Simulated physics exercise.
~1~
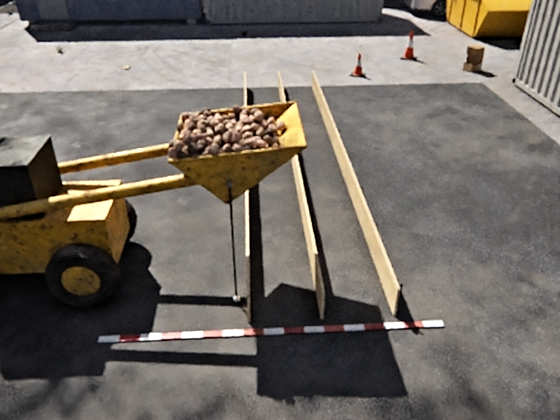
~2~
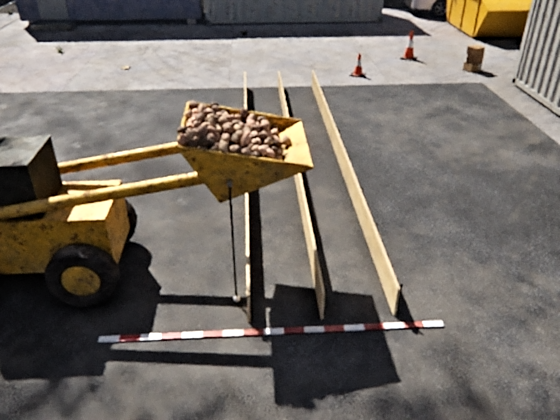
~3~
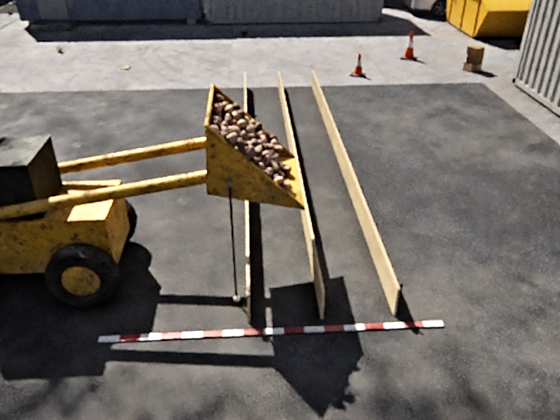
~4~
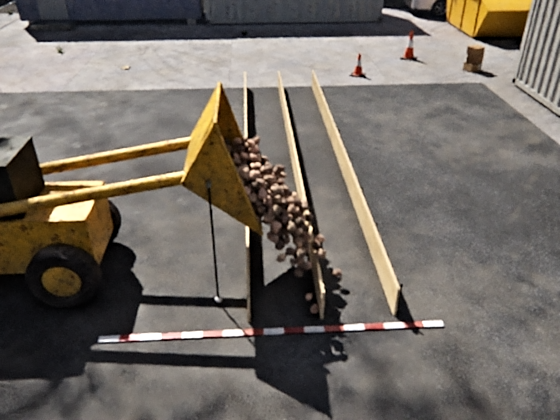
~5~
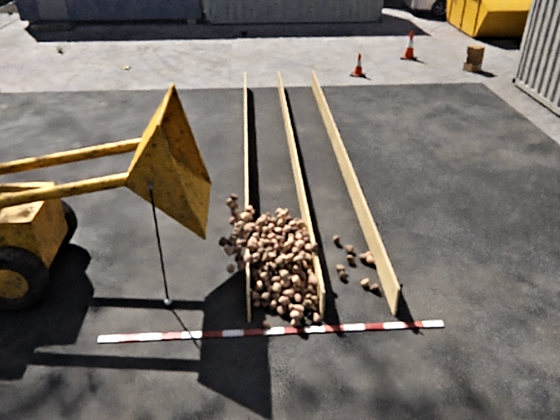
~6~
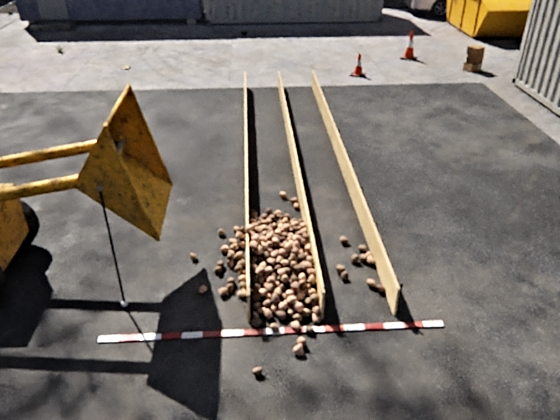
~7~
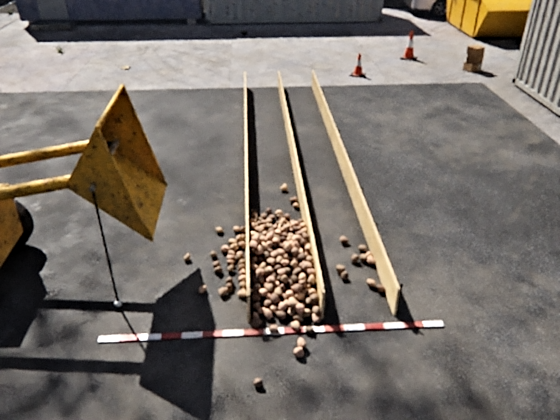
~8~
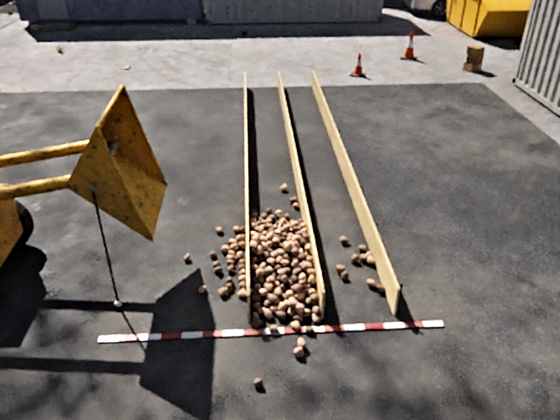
A yellow loader tips its bucket, spills brown stones mostly between two planks, and backs away left.
